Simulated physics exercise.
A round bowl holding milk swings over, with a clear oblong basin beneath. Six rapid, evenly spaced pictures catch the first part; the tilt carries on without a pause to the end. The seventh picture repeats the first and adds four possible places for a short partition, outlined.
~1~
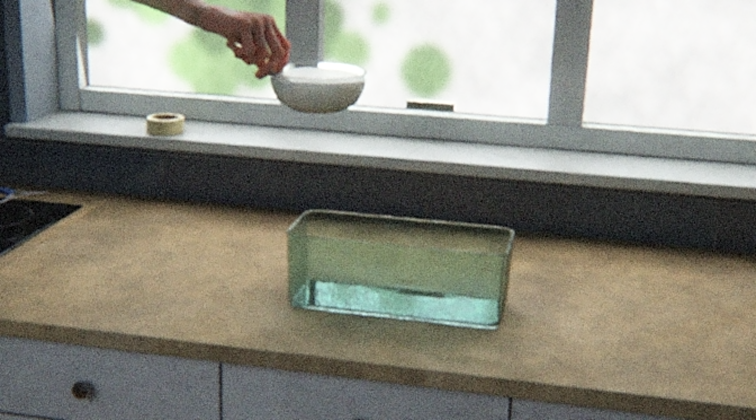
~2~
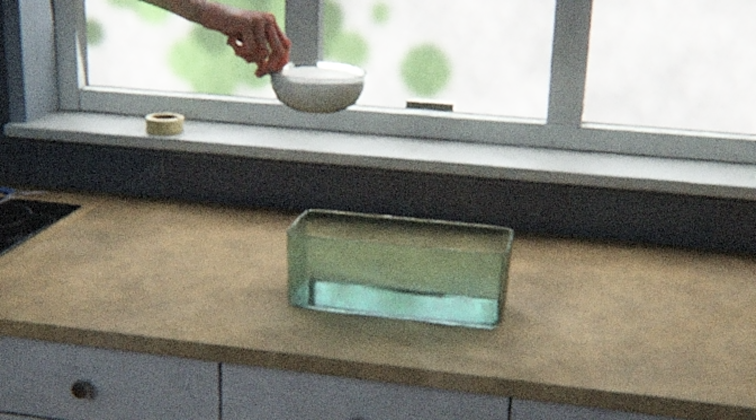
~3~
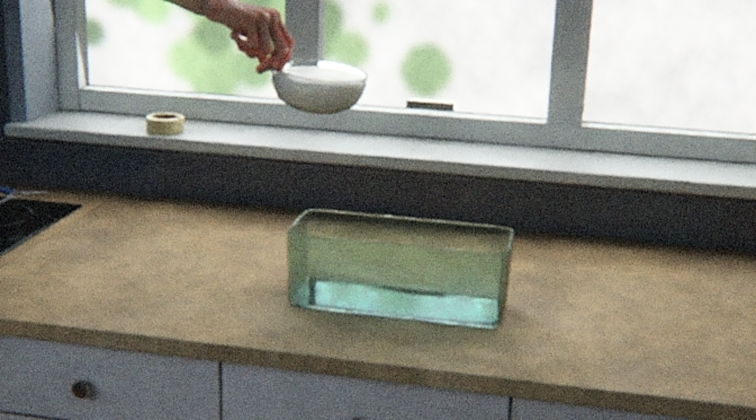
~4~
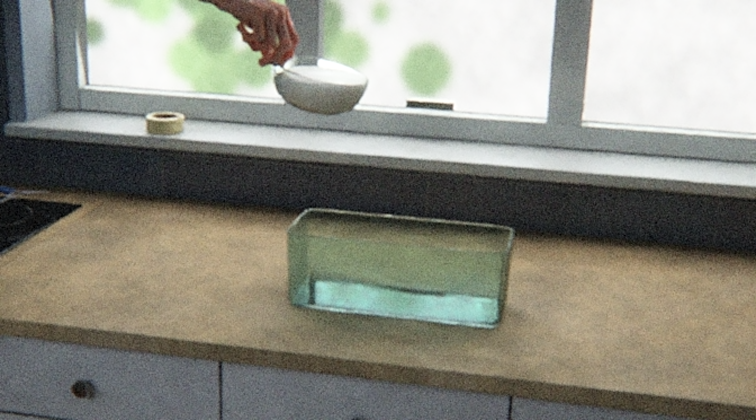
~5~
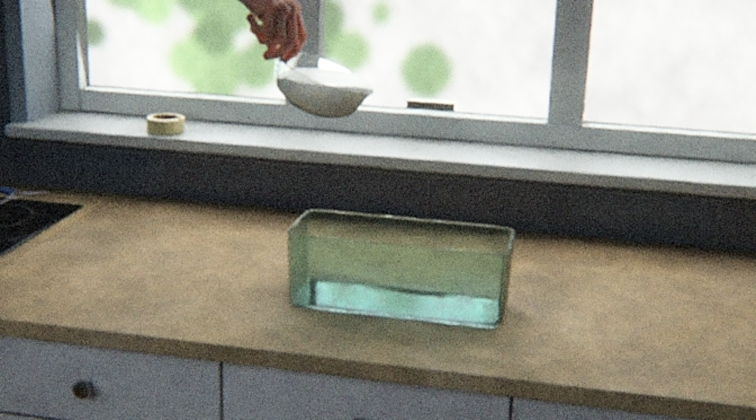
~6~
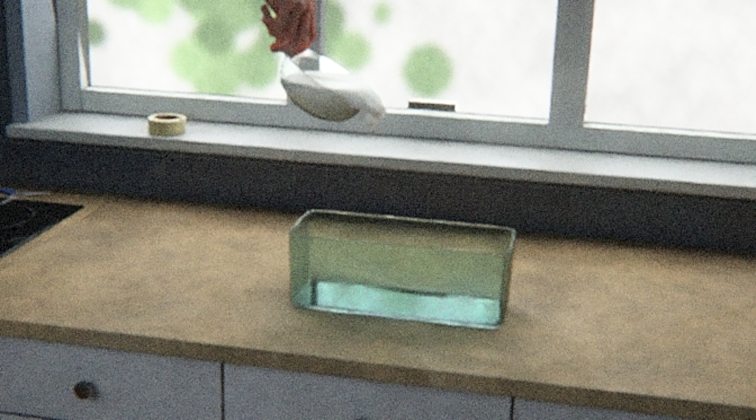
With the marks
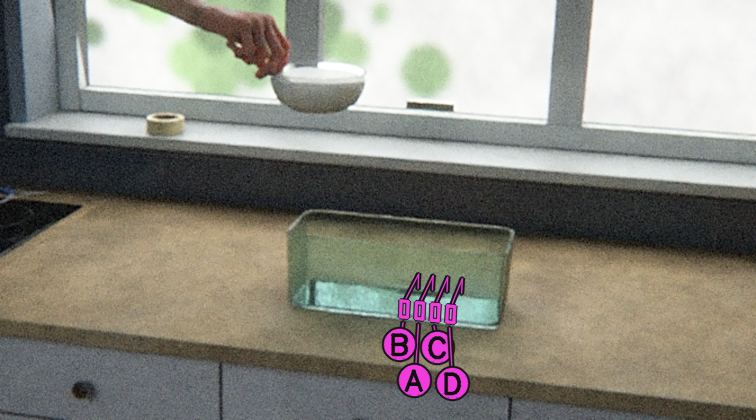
A hand tilts a round bowl rightward above a clear basin, and milk passes its lip.
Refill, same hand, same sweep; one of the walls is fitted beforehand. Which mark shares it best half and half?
Go for B.
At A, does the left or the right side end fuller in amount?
The left side.
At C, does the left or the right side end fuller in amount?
The left one.
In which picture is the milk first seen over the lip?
Picture 5.
In magenta, A at (418, 324); B at (403, 322); C at (433, 325); D at (449, 327).
With A, about 70 % ends left of the wall and 28 % right of it.
With B, about 51 % ends left of the wall and 48 % right of it.
With C, about 83 % ends left of the wall and 15 % right of it.
With D, about 74 % ends left of the wall and 24 % right of it.
